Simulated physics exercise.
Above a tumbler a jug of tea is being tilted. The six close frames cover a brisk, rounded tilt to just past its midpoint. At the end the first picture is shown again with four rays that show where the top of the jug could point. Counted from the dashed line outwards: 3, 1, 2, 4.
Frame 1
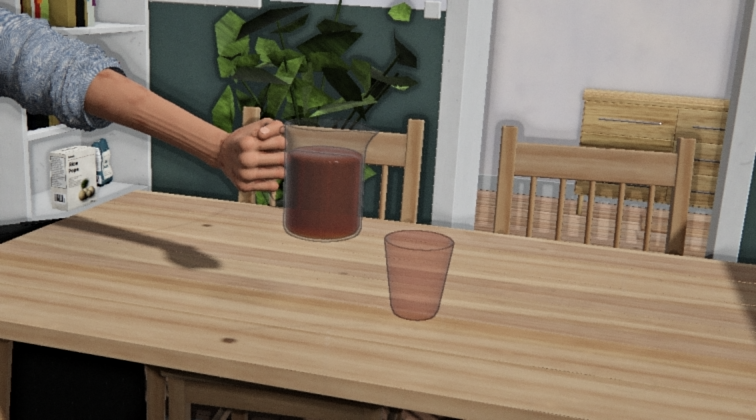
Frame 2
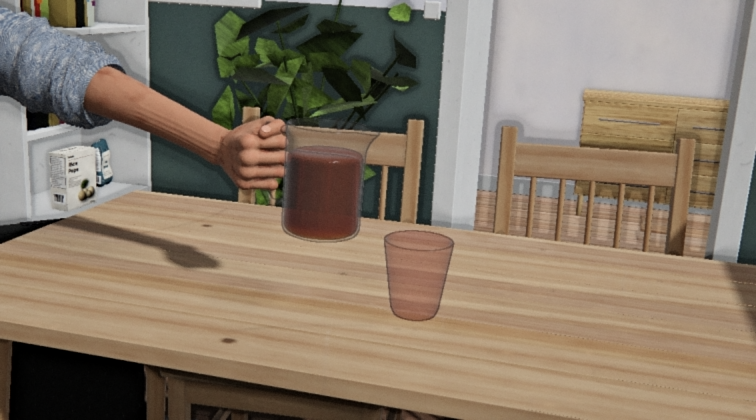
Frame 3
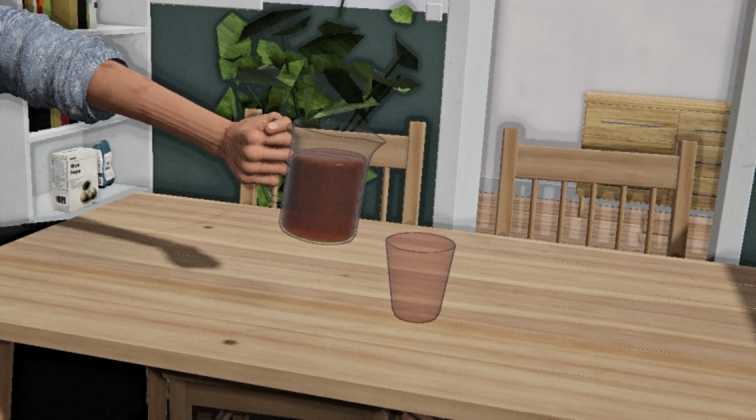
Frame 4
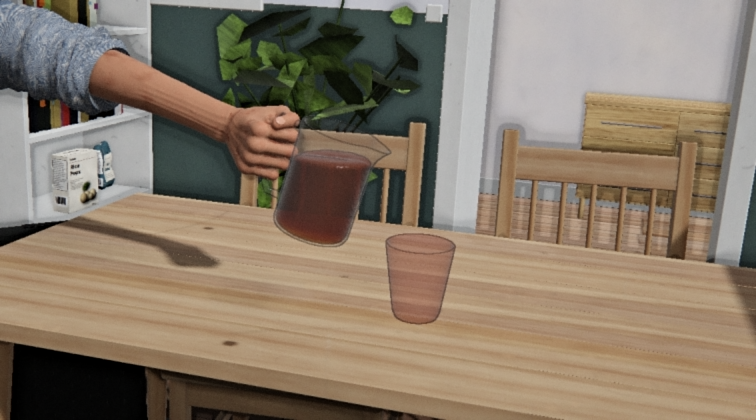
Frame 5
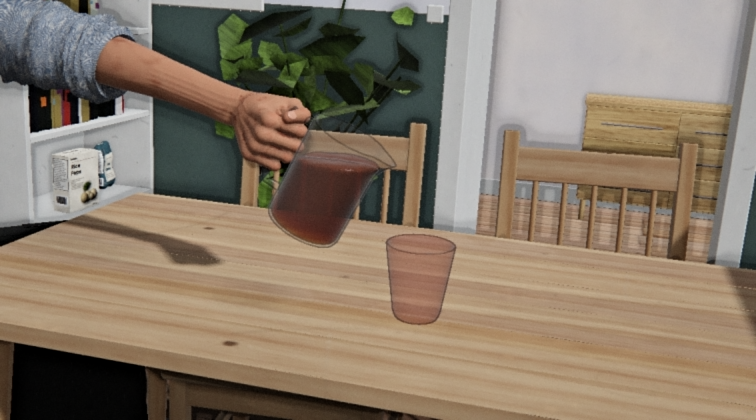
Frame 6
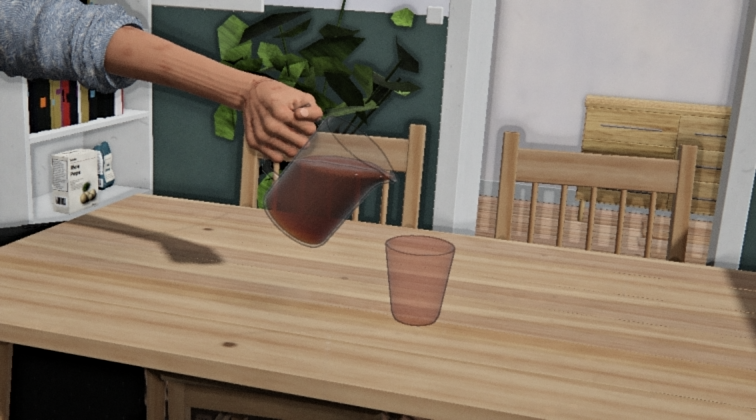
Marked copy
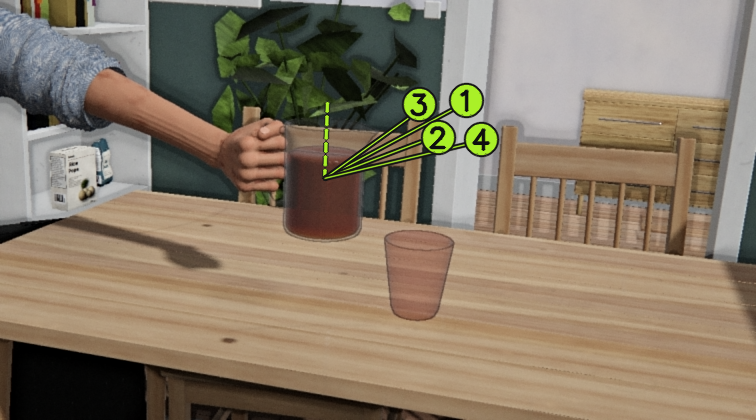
A hand holding a clear jug of reddish-brown tea tilting it steadily rightward above a tumbler on a wooden table.
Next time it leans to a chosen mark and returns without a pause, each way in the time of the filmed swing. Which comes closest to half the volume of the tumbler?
Go for 1.
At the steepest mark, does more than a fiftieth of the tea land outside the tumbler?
Yes, it does.
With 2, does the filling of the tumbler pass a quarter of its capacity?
Yes.
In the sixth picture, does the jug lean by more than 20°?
Yes.
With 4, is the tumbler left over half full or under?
Over.
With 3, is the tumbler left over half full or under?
Under.
In lime, 1 at (451, 110); 2 at (421, 141); 3 at (408, 118); 4 at (465, 144).
With 1, the tumbler ends with about 48 % of what it can hold.
With 2, the tumbler ends with about 71 % of what it can hold.
With 3, the tumbler ends with about 30 % of what it can hold.
With 4, the tumbler ends with about 82 % of what it can hold; 10 % of the tea is spilt.
